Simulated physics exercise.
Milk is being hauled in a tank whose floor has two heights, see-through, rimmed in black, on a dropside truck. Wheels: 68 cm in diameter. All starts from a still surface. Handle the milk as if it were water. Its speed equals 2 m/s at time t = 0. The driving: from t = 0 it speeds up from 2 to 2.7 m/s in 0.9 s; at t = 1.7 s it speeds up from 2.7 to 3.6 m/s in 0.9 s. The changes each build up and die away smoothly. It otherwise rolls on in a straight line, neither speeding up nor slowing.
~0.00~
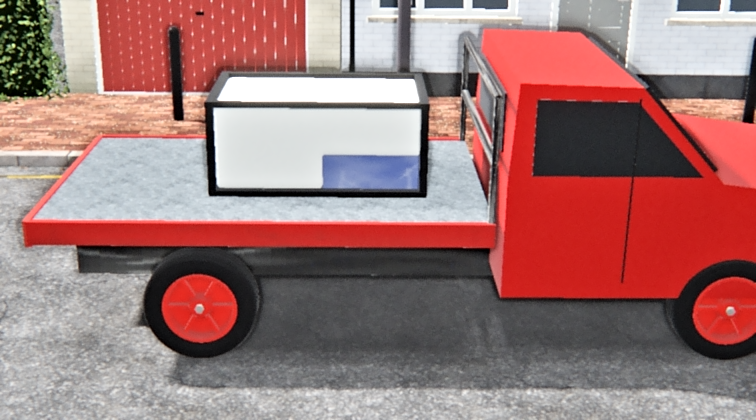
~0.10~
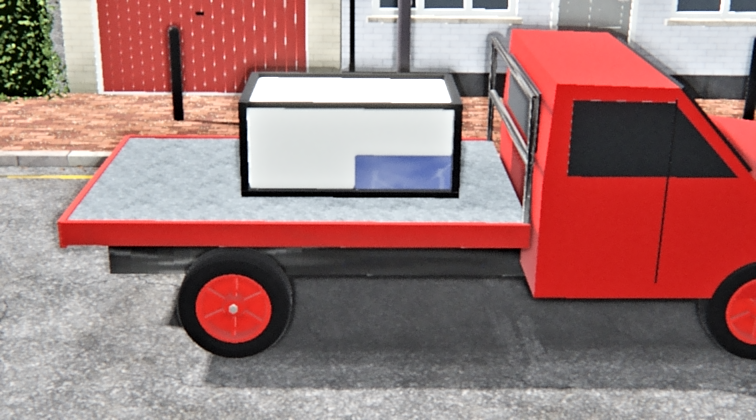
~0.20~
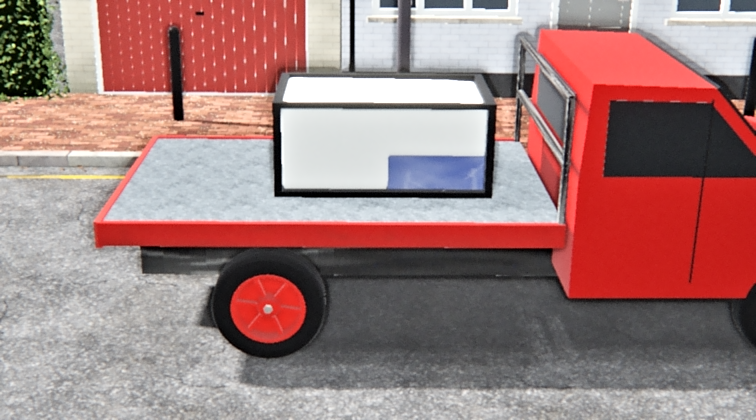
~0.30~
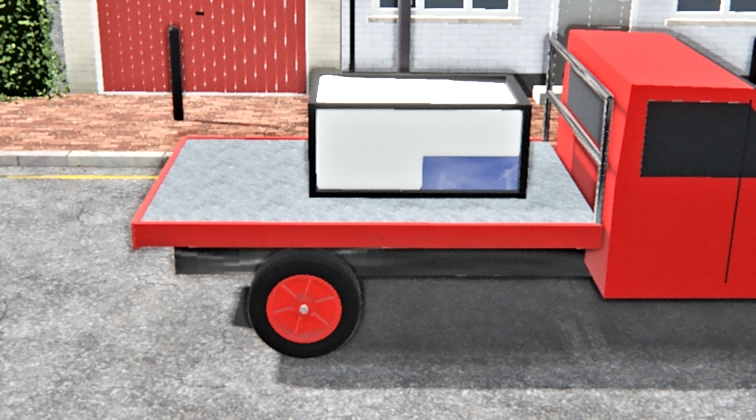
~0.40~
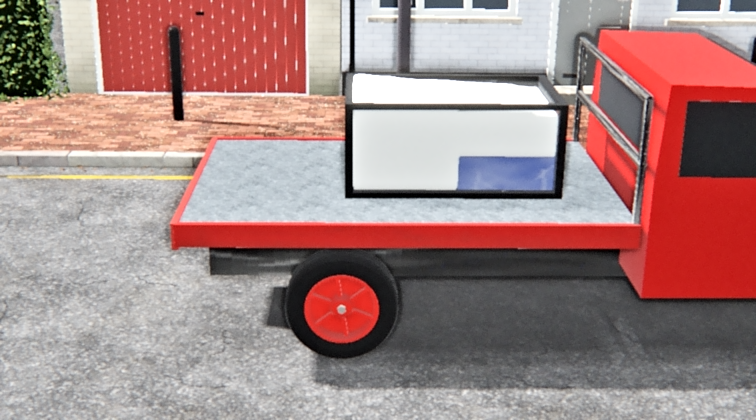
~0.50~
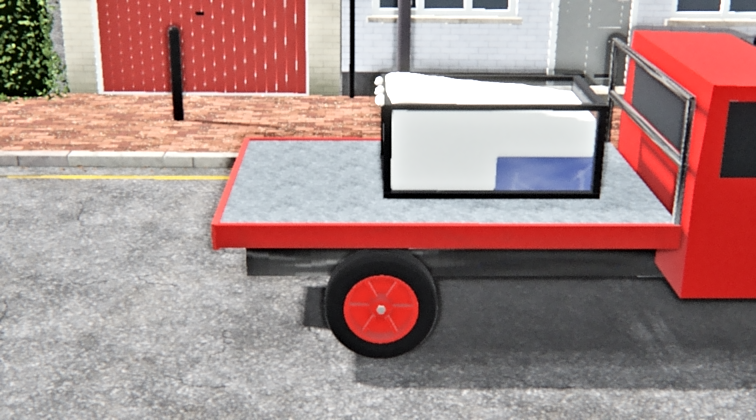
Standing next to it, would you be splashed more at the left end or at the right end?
At the left end.
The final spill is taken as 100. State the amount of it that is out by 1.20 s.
Near 20 in a hundred.
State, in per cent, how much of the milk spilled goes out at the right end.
Near 20 per cent of the spill.
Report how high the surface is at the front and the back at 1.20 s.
About 52 cm at the front, 52 cm at the back.
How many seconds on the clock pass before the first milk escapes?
Around 0.8 seconds.
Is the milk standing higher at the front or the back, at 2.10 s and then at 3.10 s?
Earlier it favours the rear side, later the forward side.
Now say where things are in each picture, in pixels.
In the first picture, the milk reaches (404, 82) at the front end; it reaches (239, 80) at the back end; no slope yet; edge of the step at (371, 156); the front is on the right, levels are read along the far wall; a wheel hub at (198, 312).
In the second picture, the milk reaches (434, 83) at the front end; it reaches (269, 81) at the back end; no slope yet.
In the third picture, the milk reaches (464, 83) at the front end; it reaches (300, 81) at the back end; hardly any slope.
In the fourth picture, the milk reaches (496, 85) at the front end; it reaches (332, 80) at the back end; hardly any slope.
In the fifth picture, the milk reaches (529, 91) at the front end; it reaches (365, 78) at the back end; it is heaped 4° towards the left end.
In the sixth picture, the milk reaches (564, 93) at the front end; it reaches (400, 74) at the back end; it is heaped 6° towards the left end; a wheel hub at (381, 313).
Then, 1.20 s in, it stands 51 cm high behind and 52 cm in front; 3 per cent has gone over the left end, a little elsewhere.
Then, 2.10 s in, it stands 59 cm high behind and 44 cm in front; 5 per cent has gone over the left end, a little elsewhere.
Then, 3.10 s in, it stands 41 cm high behind and 61 cm in front; 12 per cent has gone over the left end, a little elsewhere.
Then, 5.59 s in, 16 per cent has gone over the left end, a little elsewhere; the right end has passed 3 per cent and the left end 9.
